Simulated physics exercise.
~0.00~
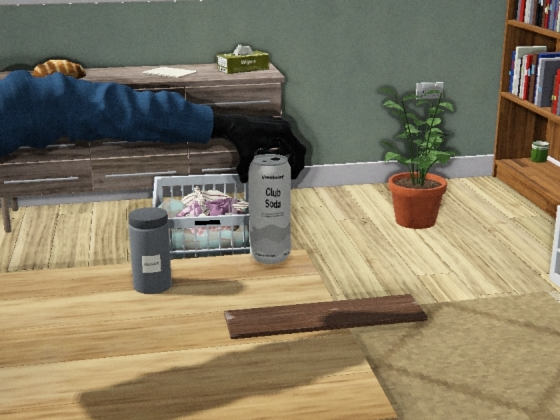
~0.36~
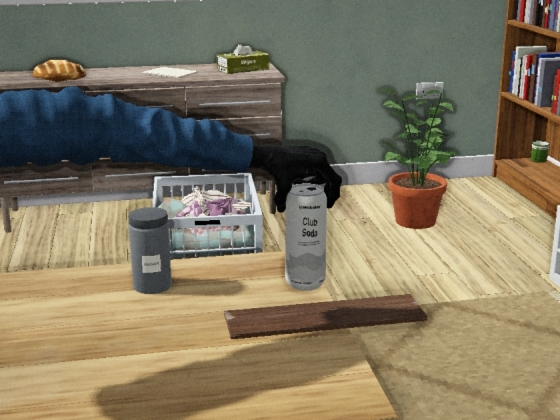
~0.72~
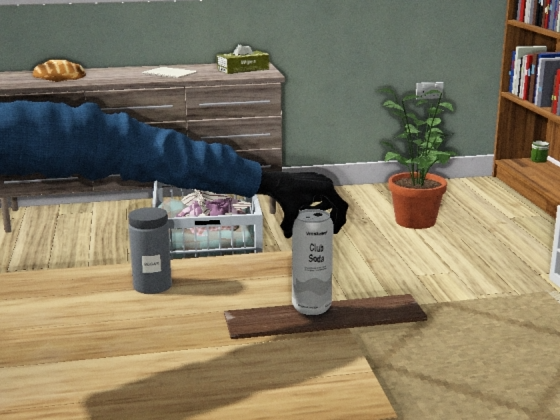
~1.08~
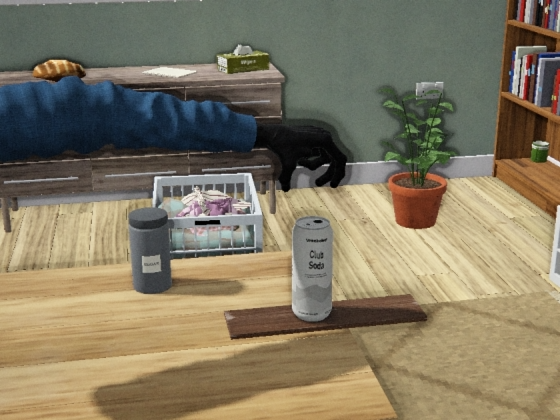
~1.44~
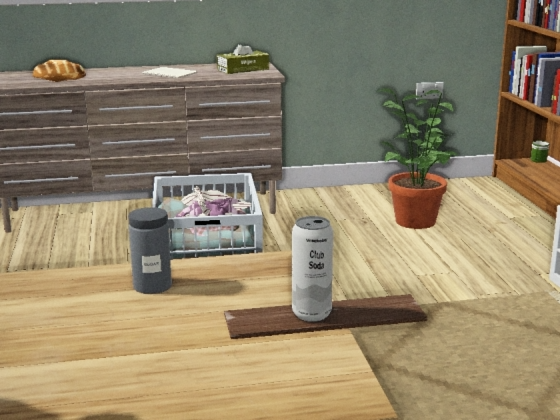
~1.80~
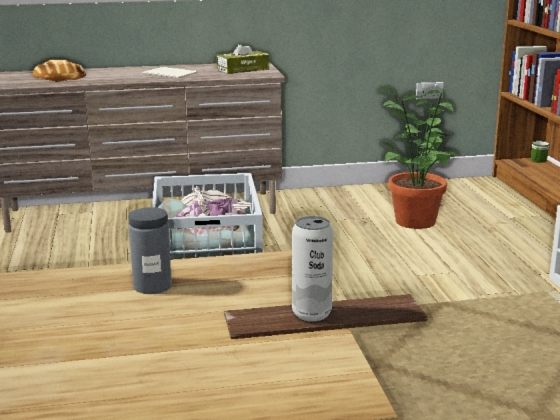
In a living room, a gloved hand in a blue sleeve carried a white can over to the brown board jutting past the wooden tabletop's edge, set it upright there, and withdrew, leaving the board balanced and the can standing near a grey jar.
